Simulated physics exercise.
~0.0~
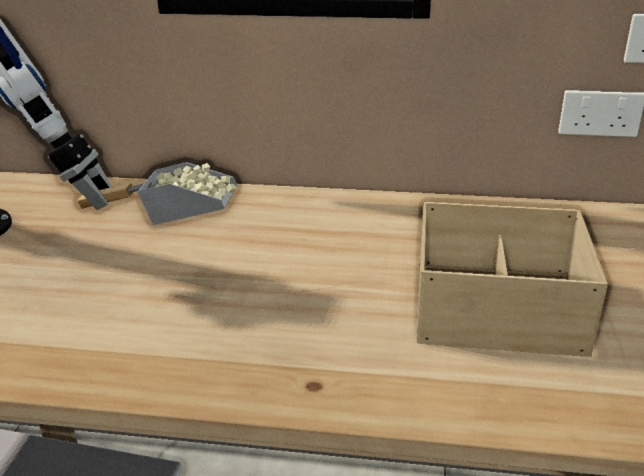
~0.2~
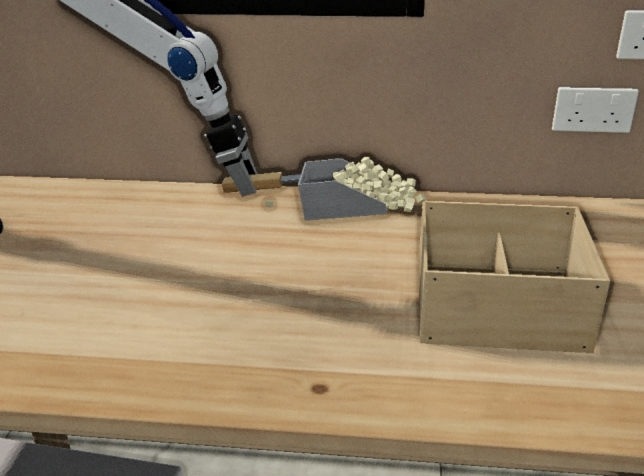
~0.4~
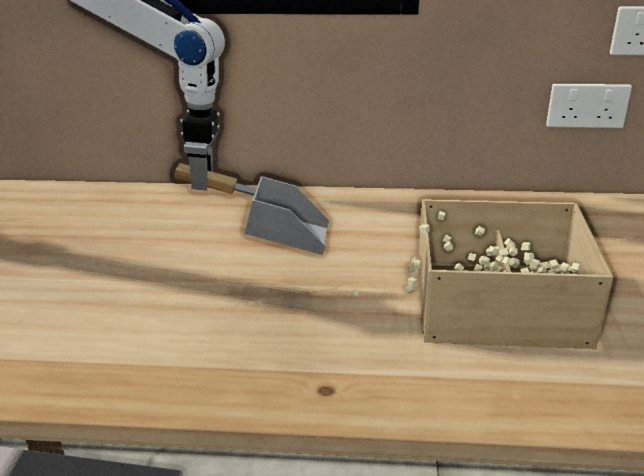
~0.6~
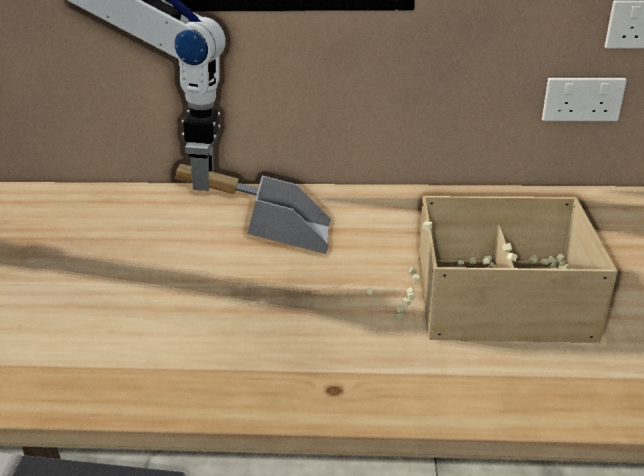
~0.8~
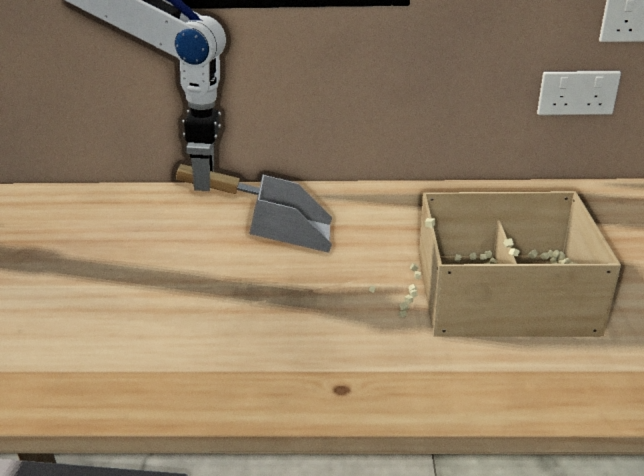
A robot arm swings a scoop right, flinging pale cubes mostly into a divided wooden box.
